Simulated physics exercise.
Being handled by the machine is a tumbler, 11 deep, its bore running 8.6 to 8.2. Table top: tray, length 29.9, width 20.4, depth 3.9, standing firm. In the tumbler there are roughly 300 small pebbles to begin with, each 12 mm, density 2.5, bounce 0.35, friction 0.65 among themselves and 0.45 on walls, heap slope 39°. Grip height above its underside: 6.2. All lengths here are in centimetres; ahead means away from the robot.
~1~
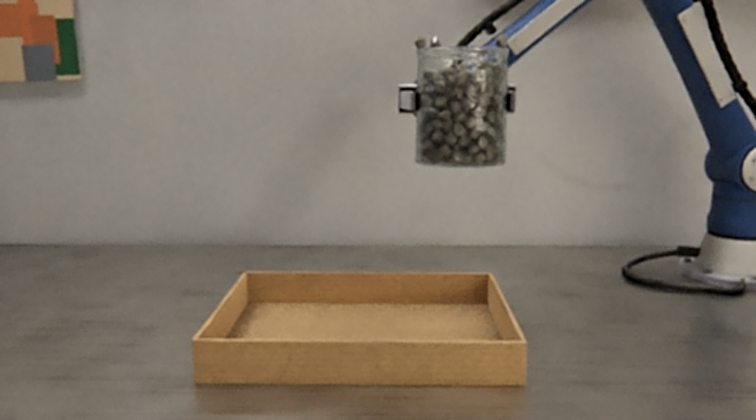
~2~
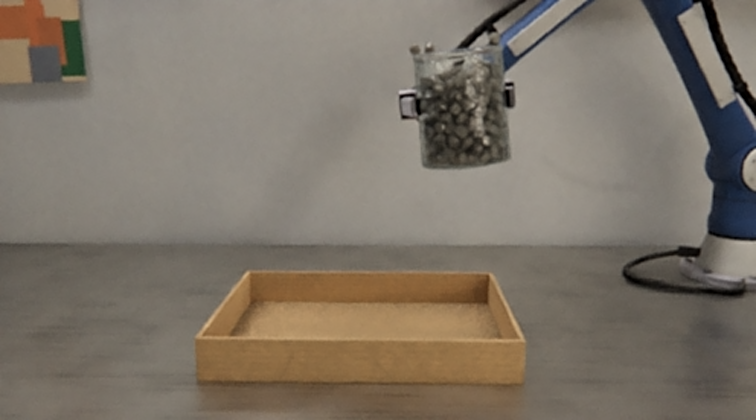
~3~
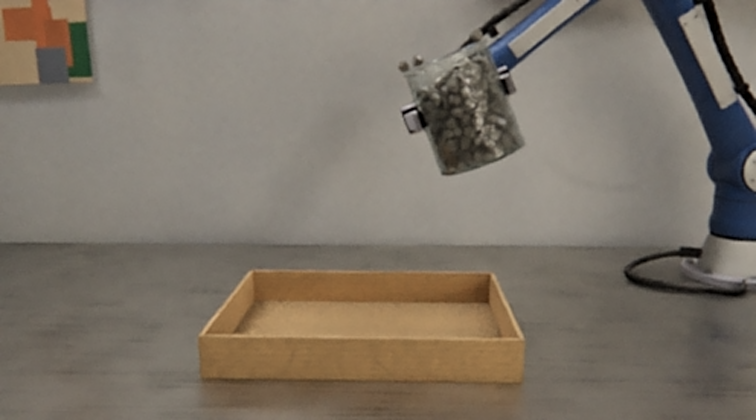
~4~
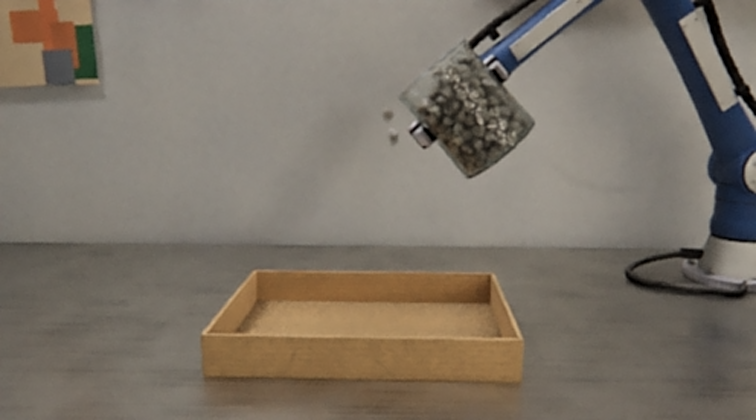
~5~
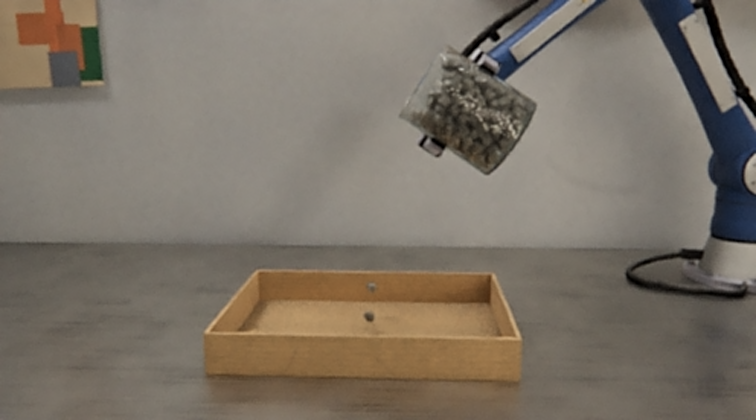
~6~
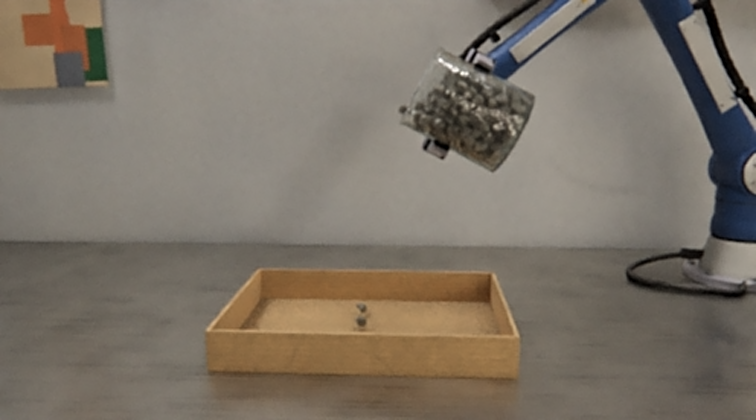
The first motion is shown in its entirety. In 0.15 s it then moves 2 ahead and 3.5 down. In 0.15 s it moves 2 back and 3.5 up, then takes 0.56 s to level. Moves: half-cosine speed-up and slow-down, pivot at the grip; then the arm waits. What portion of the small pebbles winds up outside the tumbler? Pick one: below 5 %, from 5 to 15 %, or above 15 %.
Below 5 %.
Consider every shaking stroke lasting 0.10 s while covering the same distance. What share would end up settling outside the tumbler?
It would come to roughly 0 %.
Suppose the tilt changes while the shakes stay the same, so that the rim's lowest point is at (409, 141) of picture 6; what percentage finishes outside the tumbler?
About 5 per cent.
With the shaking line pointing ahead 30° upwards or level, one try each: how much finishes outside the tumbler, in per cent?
It comes to around 10 per cent on the first try and around 5 per cent on the second.
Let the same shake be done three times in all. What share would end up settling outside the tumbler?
Roughly 0 percent.
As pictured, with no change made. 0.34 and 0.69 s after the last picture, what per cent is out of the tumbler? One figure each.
Roughly 0, then 0.
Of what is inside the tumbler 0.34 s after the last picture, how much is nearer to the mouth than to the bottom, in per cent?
Close to 40 in a hundred.
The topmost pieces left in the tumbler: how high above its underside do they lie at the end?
Roughly 10.5 cm.
Then, 0.34 s on, tilted 62° forward, highest piece 29 above the table; 292 in the tumbler, 3 in the tray, 1 in flight or on a rim.
Then, 0.69 s on, tilted 14° forward, highest piece 29 above the table; 292 in the tumbler, 4 in the tray.
Then, 1.06 s on, level, highest piece 30 above the table; 292 in the tumbler, 4 in the tray.
Then, 2.11 s on, level, highest piece 30 above the table; 292 in the tumbler, 4 in the tray.
In the end, 292 in the tumbler, 4 in the tray. That is 1 % outside the tumbler.
